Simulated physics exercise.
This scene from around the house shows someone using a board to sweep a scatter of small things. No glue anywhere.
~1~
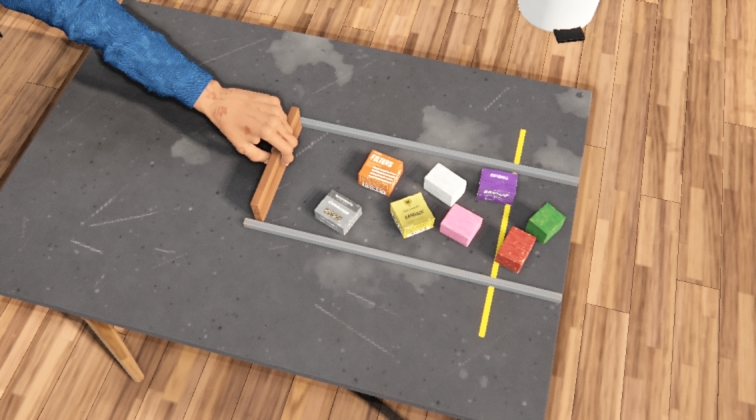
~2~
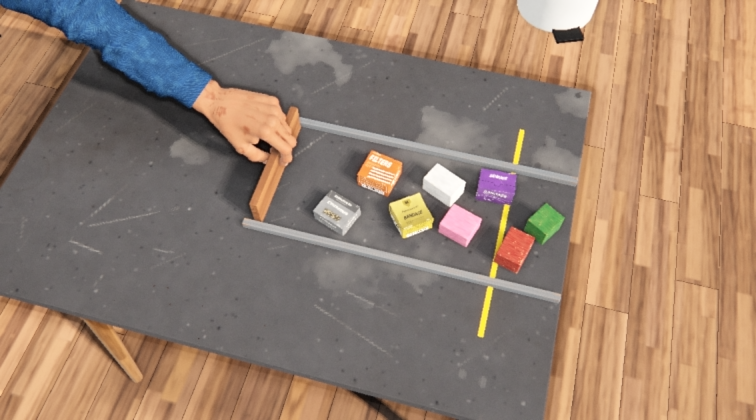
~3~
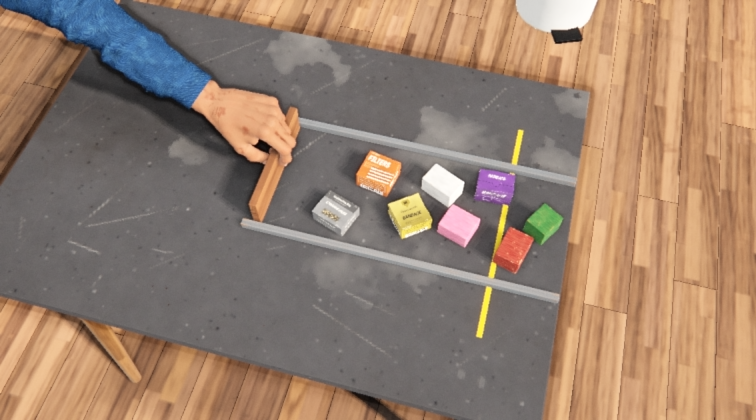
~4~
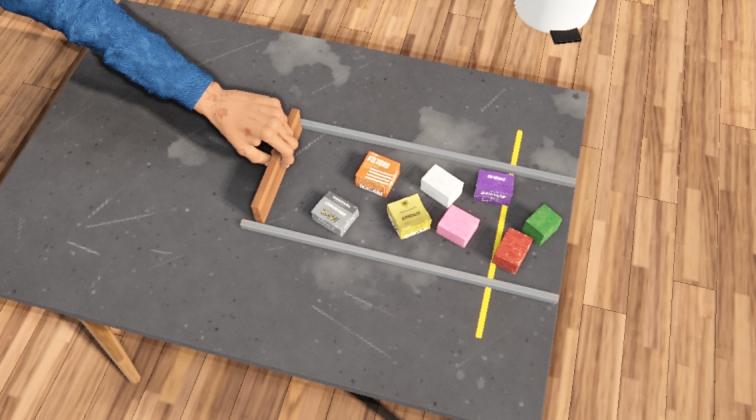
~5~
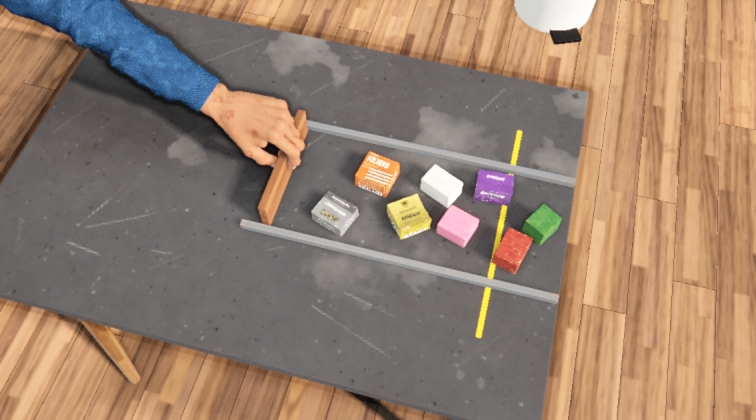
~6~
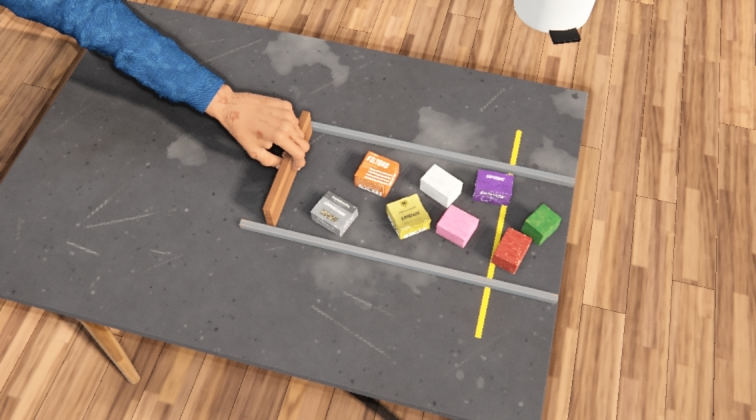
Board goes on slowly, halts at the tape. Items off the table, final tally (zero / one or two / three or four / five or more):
Final tally: Three or four.
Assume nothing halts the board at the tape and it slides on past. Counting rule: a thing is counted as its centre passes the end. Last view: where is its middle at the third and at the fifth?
Pixels in order: Roughly (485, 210), roughly (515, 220).
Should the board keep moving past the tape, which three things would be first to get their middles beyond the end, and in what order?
Earliest first - the red block, the purple box, the green block.
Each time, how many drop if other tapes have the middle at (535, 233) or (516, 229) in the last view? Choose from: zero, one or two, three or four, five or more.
The falls would be 5 or more; five or more.
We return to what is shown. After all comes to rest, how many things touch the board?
All in all, 2.
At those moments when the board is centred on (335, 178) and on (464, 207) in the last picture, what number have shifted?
So 1, and at the other place 8.
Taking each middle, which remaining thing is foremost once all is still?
Result - the pink block.
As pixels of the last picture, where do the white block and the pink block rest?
Going in order, first (560, 201) and next (558, 261).
Soon after, none off yet; green block at rest near (541, 225); red block at rest near (511, 251); purple box at rest near (493, 188).
After that, none off yet; green block at rest near (541, 225); red block moving near (515, 252); purple box displaced a little near (510, 188).
And then, none off yet; green block displaced a little near (553, 224); red block tilting a little near (568, 274); purple box displaced well along near (565, 196).
In the end, the number that fall off is three or four; gone, purple box, red block and green block.
